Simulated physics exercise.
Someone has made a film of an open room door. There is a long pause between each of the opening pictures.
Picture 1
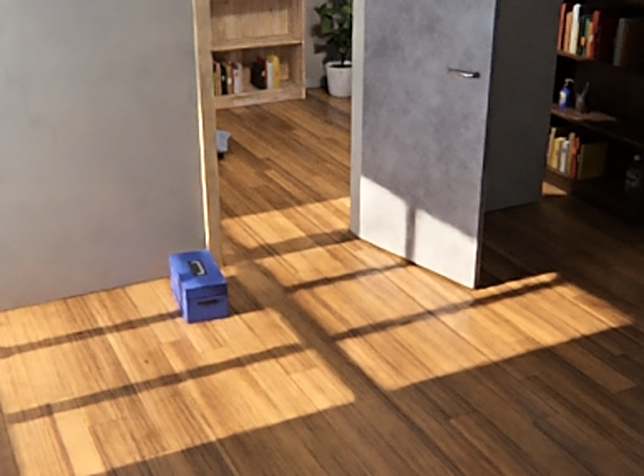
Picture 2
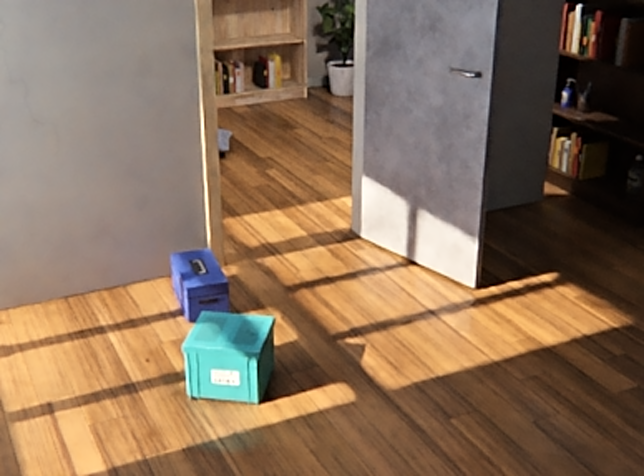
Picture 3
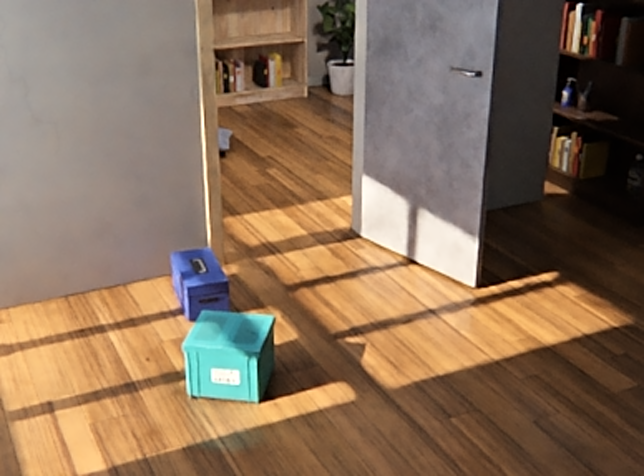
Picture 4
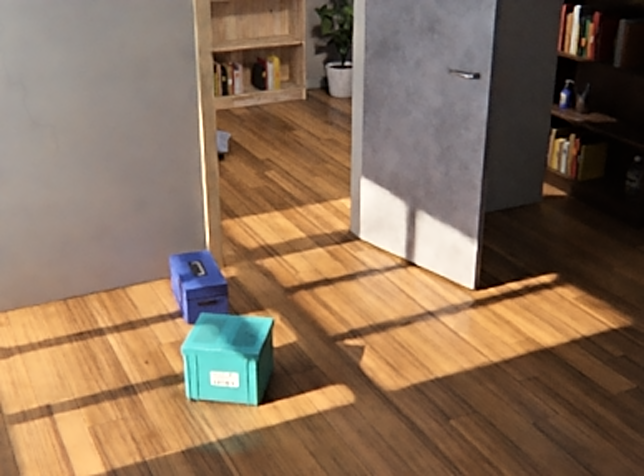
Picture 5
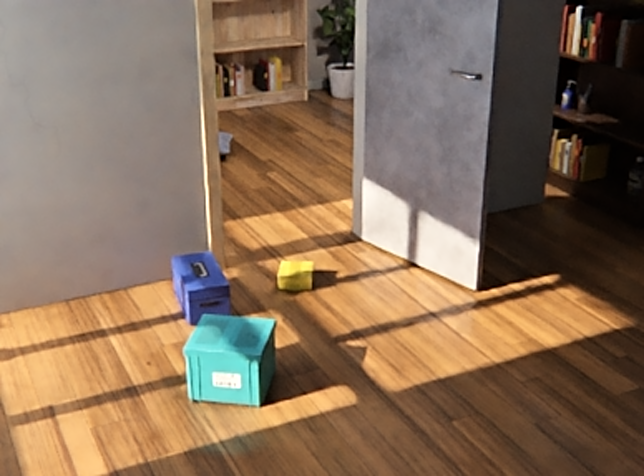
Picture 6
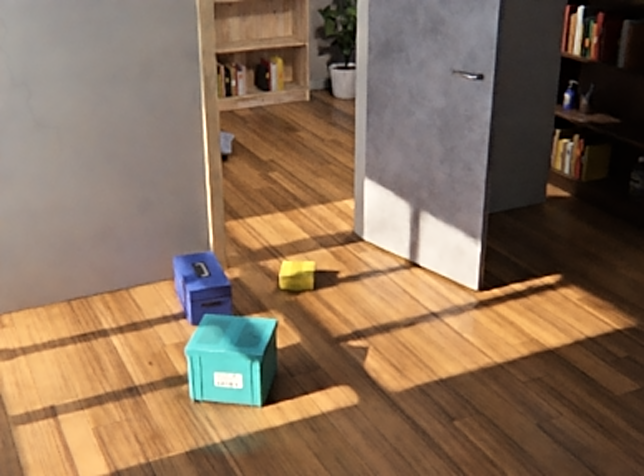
Open grey door standing still in a sunlit room as a turquoise tote, then a yellow box, appear near a blue toolbox.
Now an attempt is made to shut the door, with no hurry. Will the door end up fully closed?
Yes, I expect the door will meet its frame.
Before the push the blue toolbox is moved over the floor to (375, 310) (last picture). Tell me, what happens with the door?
It is held back then.
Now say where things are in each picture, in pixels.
In the first frame, door wide open and still; blue toolbox (198, 285).
In the second frame, door wide open and still; blue toolbox (200, 284); turquoise tote (231, 357).
In the third frame, door wide open and still; blue toolbox (200, 283); turquoise tote (231, 356).
In the fourth frame, door wide open and still; blue toolbox (199, 286); turquoise tote (230, 359).
In the fifth frame, door wide open and still; blue toolbox (201, 287); turquoise tote (232, 360).
In the sixth frame, door wide open and still; yellow box (298, 276); blue toolbox (202, 287).
Then, 0.80 s after the last picture, door 72° open.
Then, 1.40 s after the last picture, door 30° open; yellow box slid a little near (284, 271).
Then, 1.60 s after the last picture, door 17° open; yellow box slid about its own width near (266, 262).
Then, 1.80 s after the last picture, door 3° open; yellow box slid well along near (251, 252).
At rest, door 0° open; moved from the start, yellow box; the other 2 in place. Seen from the same camera at the end, yellow box near (243, 245).
